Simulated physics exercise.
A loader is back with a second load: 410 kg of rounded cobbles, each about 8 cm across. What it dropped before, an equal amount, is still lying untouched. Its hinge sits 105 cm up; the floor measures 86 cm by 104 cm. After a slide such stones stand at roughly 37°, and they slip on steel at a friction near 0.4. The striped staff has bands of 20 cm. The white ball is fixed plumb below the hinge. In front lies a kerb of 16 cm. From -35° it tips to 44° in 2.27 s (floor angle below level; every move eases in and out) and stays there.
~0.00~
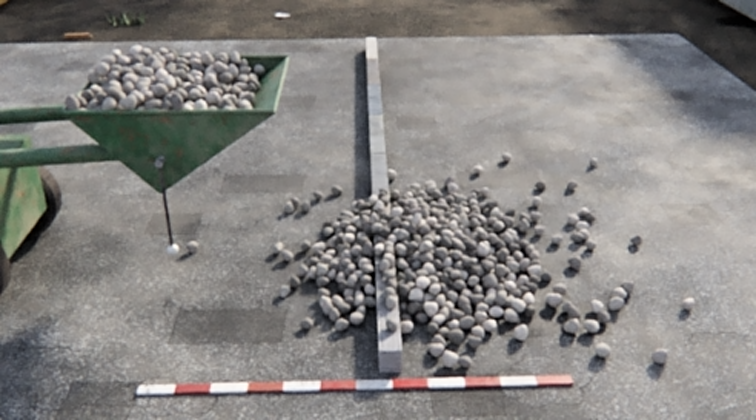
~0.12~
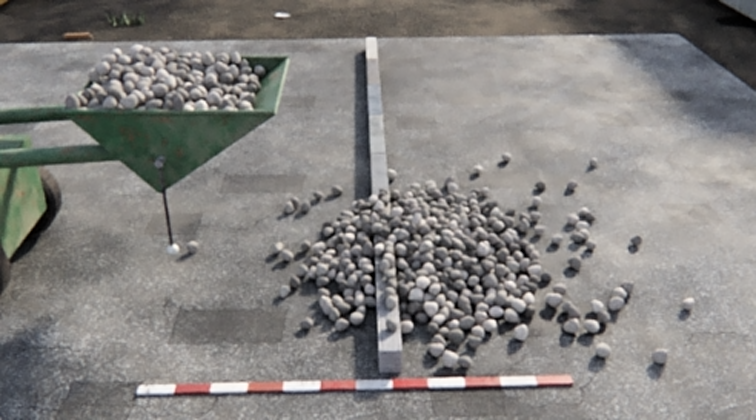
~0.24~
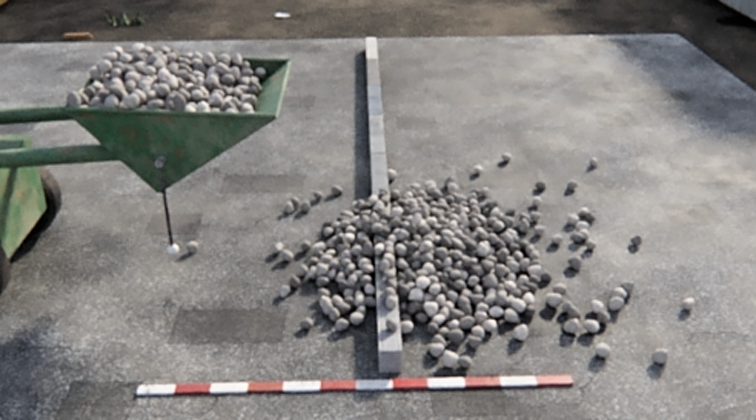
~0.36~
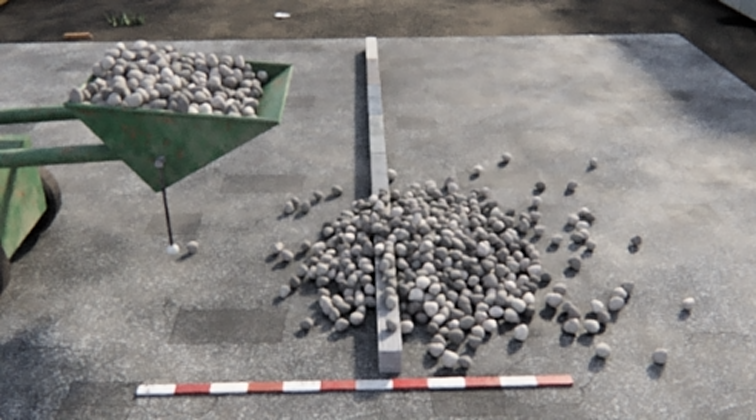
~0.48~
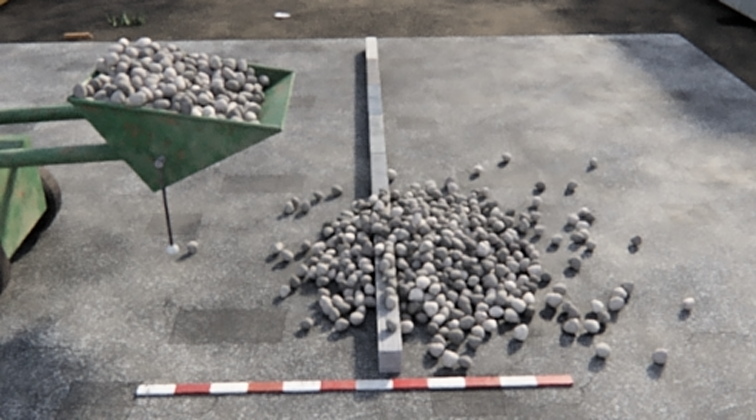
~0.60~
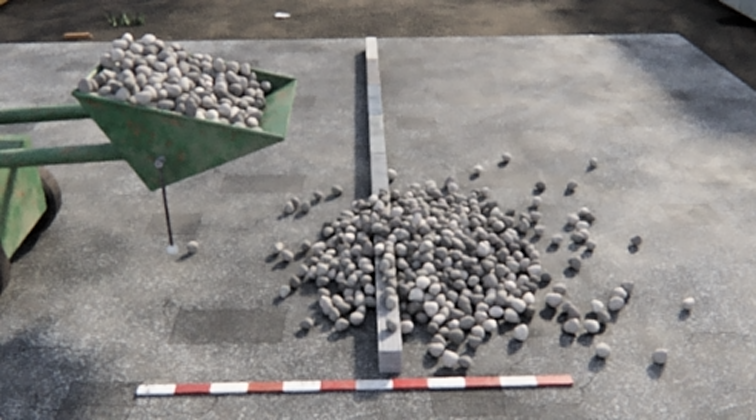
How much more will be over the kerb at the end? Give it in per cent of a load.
Roughly 1 per cent of a load more.
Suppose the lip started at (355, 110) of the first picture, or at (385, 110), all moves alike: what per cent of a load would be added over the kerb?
Near 25 per cent from the first place, 55 from the second.
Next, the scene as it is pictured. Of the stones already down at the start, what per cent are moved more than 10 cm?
About 0 per cent.
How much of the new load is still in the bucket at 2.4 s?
It holds some 5 per cent.
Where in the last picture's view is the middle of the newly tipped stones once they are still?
Their middle is at about (305, 250).
After 1.7 s the floor is at 32°; in per cent of one load, 86 in the bucket, 40 on this side of the kerb, 75 over the kerb; the foremost stones are at (615, 238).
After 2.4 s the floor is at 44°; in per cent of one load, 6 in the bucket, 119 on this side of the kerb, 75 over the kerb; the foremost stones are at (615, 238).
After 2.7 s the floor is at 44°; in per cent of one load, 0 in the bucket, 125 on this side of the kerb, 75 over the kerb; the foremost stones are at (615, 238).
After 5.3 s the floor is at 44°; in per cent of one load, 0 in the bucket, 125 on this side of the kerb, 75 over the kerb; the foremost stones are at (615, 238). Net gain over the kerb, 1.
